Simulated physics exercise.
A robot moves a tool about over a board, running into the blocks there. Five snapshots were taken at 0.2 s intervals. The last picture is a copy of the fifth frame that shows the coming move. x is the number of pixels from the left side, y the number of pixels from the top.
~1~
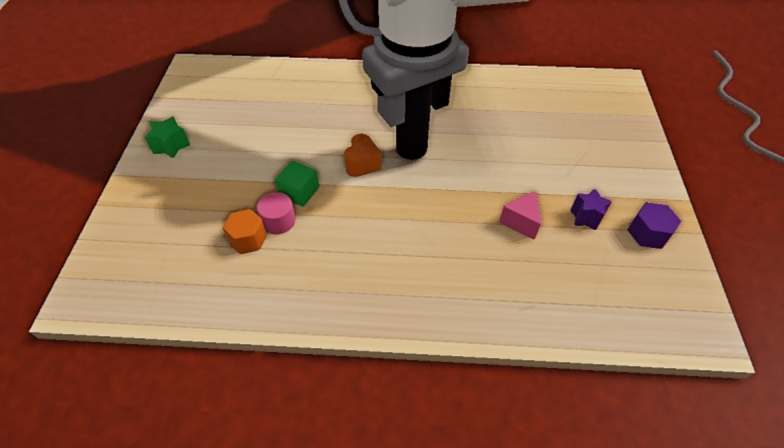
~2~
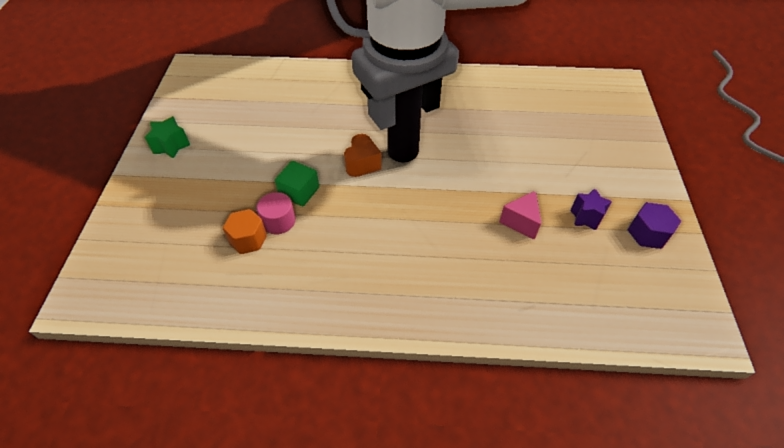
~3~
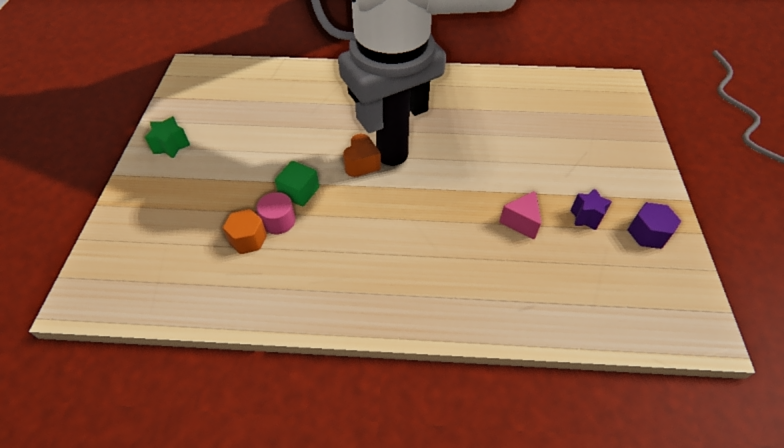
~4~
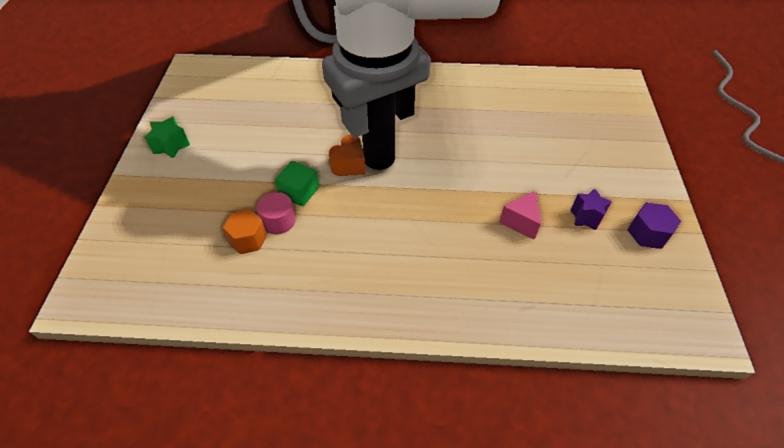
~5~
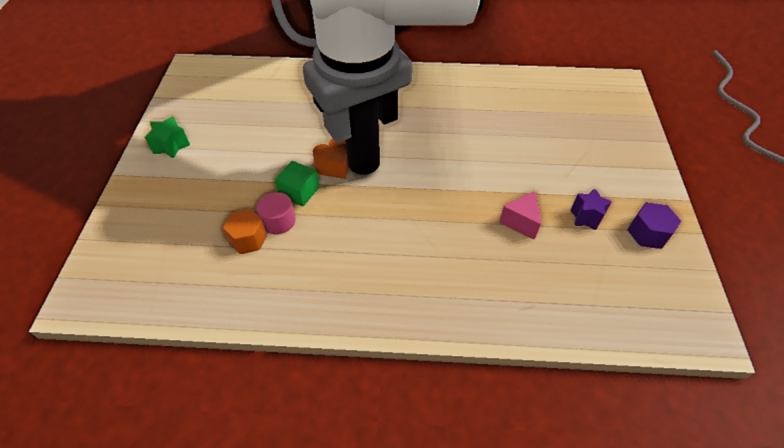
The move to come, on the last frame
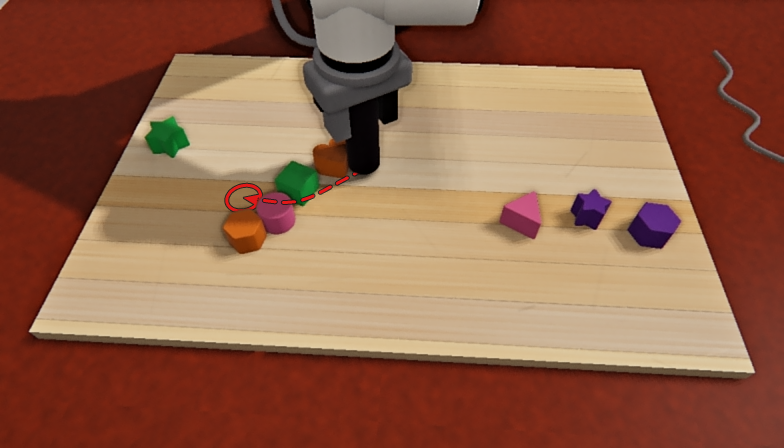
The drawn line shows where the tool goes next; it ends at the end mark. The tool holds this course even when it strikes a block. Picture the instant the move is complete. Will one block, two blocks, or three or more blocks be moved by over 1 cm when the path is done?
Three or more move.
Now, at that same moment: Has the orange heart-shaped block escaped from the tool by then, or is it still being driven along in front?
Lost on the way.
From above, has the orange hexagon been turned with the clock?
Going by the path, yes.
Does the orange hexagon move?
Final answer: Yes.
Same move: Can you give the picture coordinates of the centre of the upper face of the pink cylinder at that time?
Around pixel (256, 212).
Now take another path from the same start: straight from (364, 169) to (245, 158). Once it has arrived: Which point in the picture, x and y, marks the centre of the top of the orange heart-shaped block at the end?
Most likely (209, 142).
The line goes from (364, 169) by way of (328, 188) and (287, 202) to (244, 198).
On the path given first. One third of the way, tool at (327, 183); green four-sided block at (286, 177); orange heart-shaped block at (310, 152), turned 35° clockwise.
Two thirds of the way, tool at (285, 197); orange hexagon at (233, 231), turned 15° clockwise; pink cylinder at (264, 211); green four-sided block at (248, 179), turned 55° clockwise; orange heart-shaped block at (309, 152), turned 40° clockwise.
At the end, tool at (242, 193); orange hexagon at (229, 236), turned 20° clockwise; pink cylinder at (256, 212); green four-sided block at (215, 167), turned 100° clockwise; orange heart-shaped block at (309, 152), turned 40° clockwise.
